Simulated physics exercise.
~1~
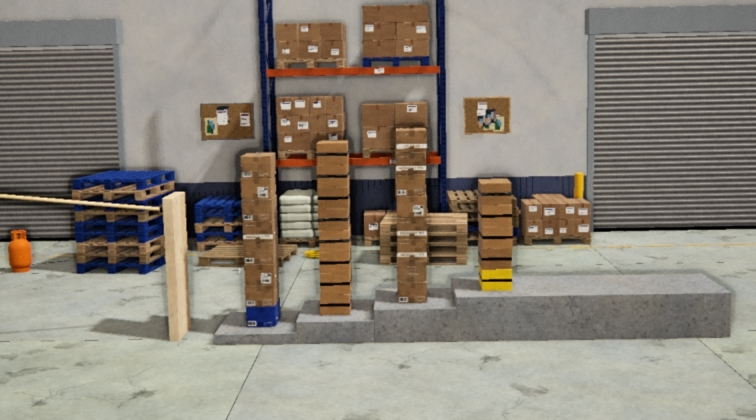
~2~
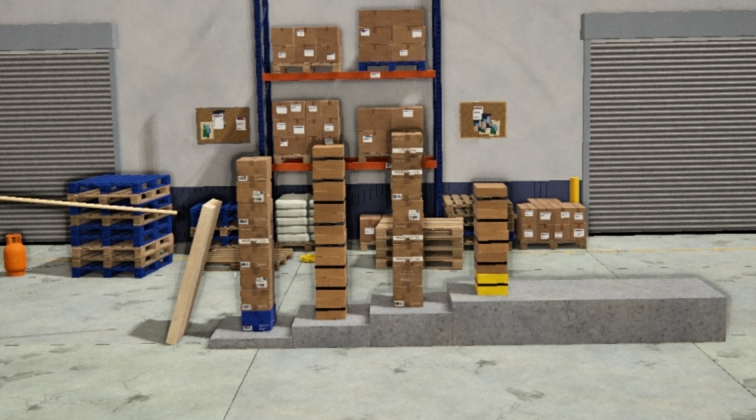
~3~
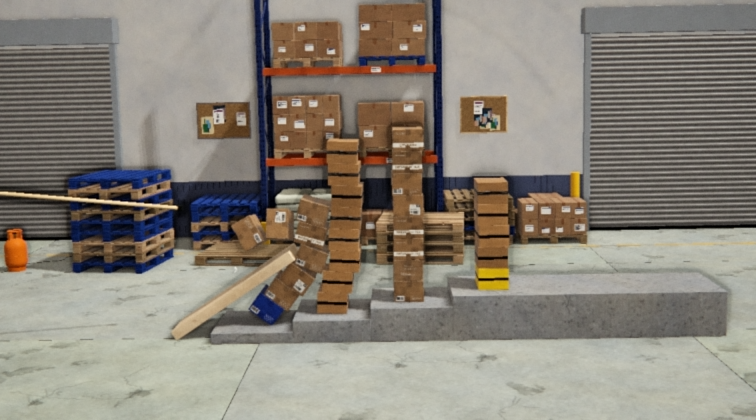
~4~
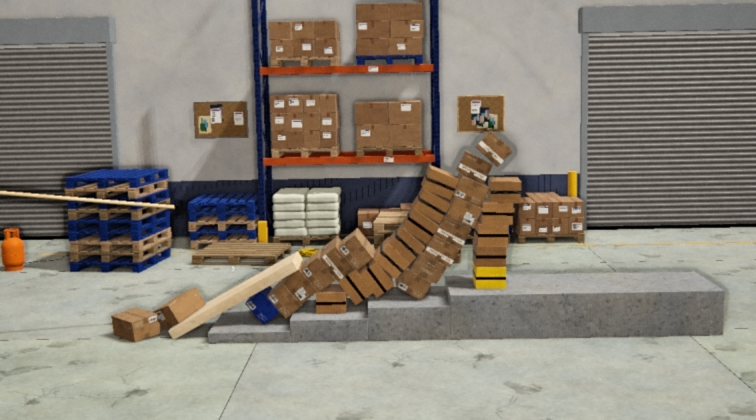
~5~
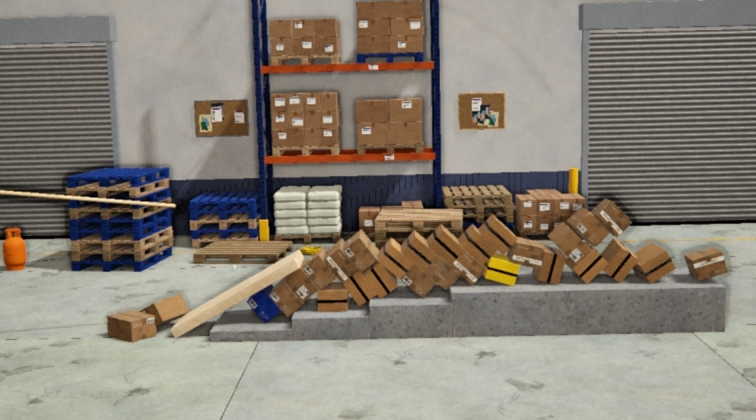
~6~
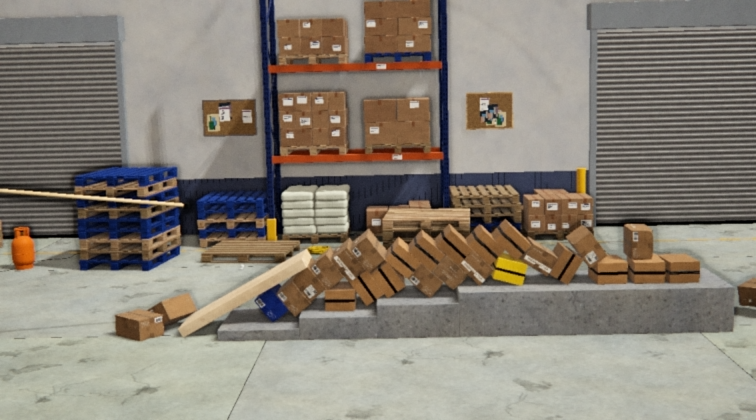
The video shows a pole beside an upright wooden board, which tips right into four tall stacks of cartons on rising concrete steps. The stacks topple rightward one after another, leaving the board leaning on a long row of tilted and fallen cartons, with a few scattered at either end.
